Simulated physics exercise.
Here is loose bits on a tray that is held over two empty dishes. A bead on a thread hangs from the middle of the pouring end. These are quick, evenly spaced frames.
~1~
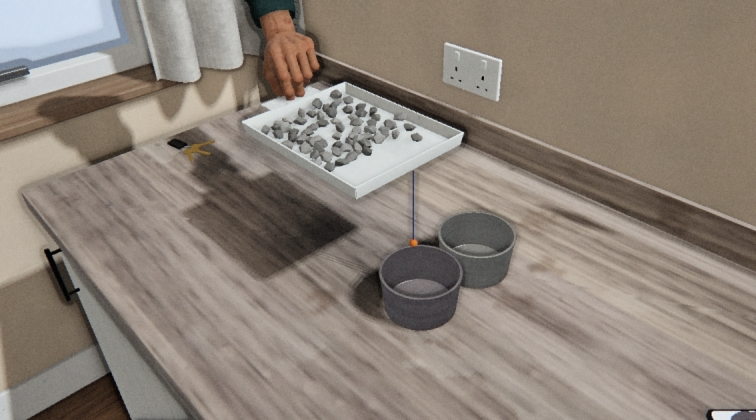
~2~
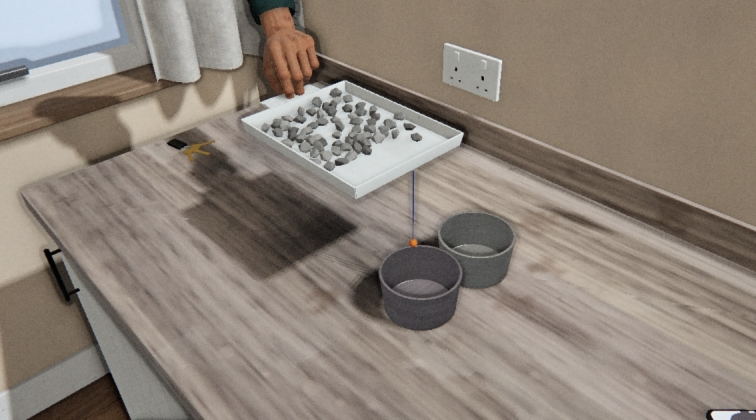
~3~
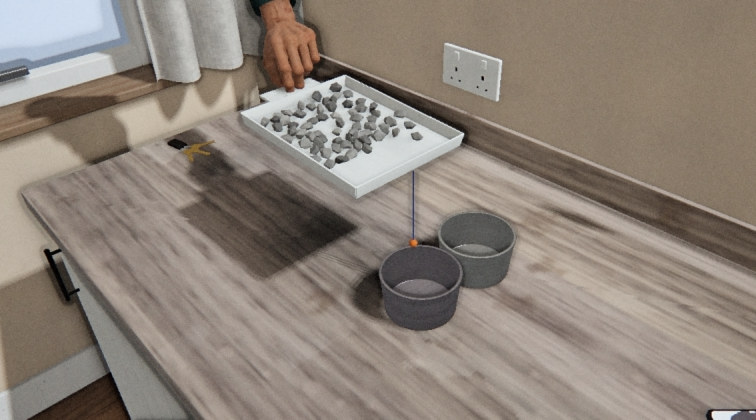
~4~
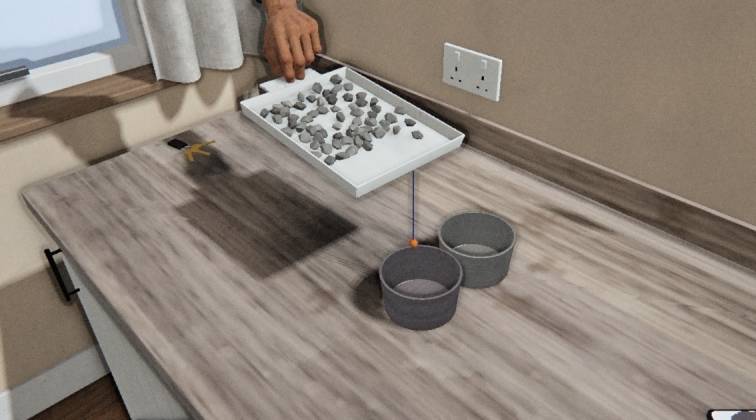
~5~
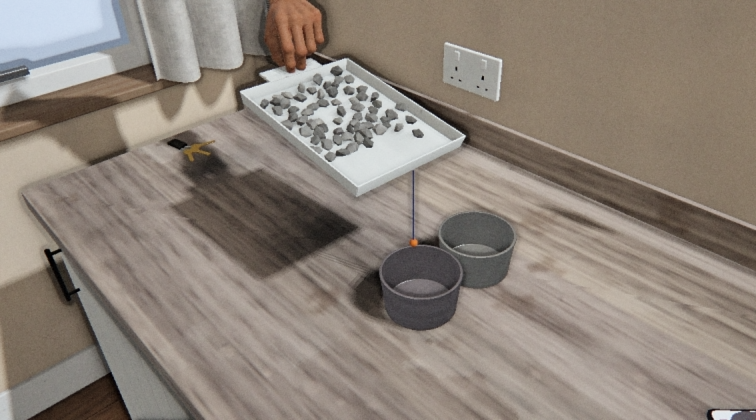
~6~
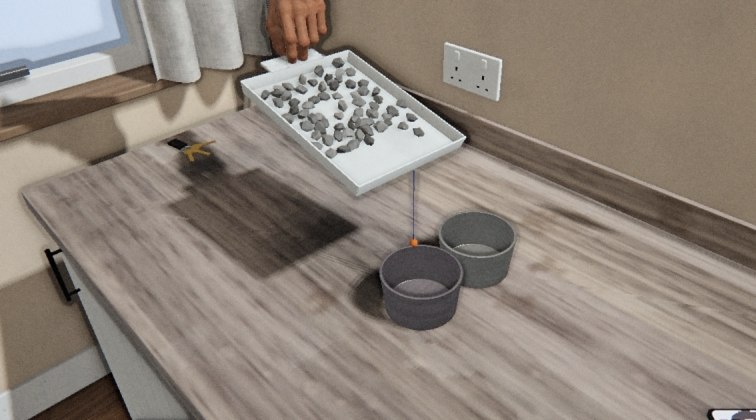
A hand gradually raising the back of a white tray of grey gravel, tilting it above two empty dark dishes.
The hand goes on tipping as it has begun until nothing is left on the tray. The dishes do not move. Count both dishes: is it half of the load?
Together they catch the larger part.
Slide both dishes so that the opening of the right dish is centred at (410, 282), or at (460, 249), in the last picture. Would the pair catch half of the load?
The first try: Not half. The second: More than half.
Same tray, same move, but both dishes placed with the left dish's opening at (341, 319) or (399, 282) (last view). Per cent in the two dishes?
The first gives 20 %, the second 80 %.
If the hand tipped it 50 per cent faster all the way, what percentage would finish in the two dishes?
Roughly 80 in a hundred.
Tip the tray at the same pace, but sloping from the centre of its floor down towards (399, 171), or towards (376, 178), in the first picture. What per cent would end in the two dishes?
First some 60, then 40 per cent.
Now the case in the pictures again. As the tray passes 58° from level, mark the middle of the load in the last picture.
Near (420, 142).
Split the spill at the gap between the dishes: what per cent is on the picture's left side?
Near 10 %.
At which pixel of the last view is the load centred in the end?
Near (469, 272).
Just after the last frame, tray tipped steeply; almost all on the tray; just a few in the air.
A moment on, tray tipped right over; roughly a third on the tray; about a tenth in the left dish; roughly a quarter in the right dish; about a tenth outside both; about a tenth in the air.
Further on, tray tipped past a quarter turn; roughly a quarter in the left dish; roughly half in the right dish; roughly a quarter outside both.
When it is over, tray tipped past a quarter turn; roughly a quarter in the left dish; roughly half in the right dish; roughly a quarter outside both.
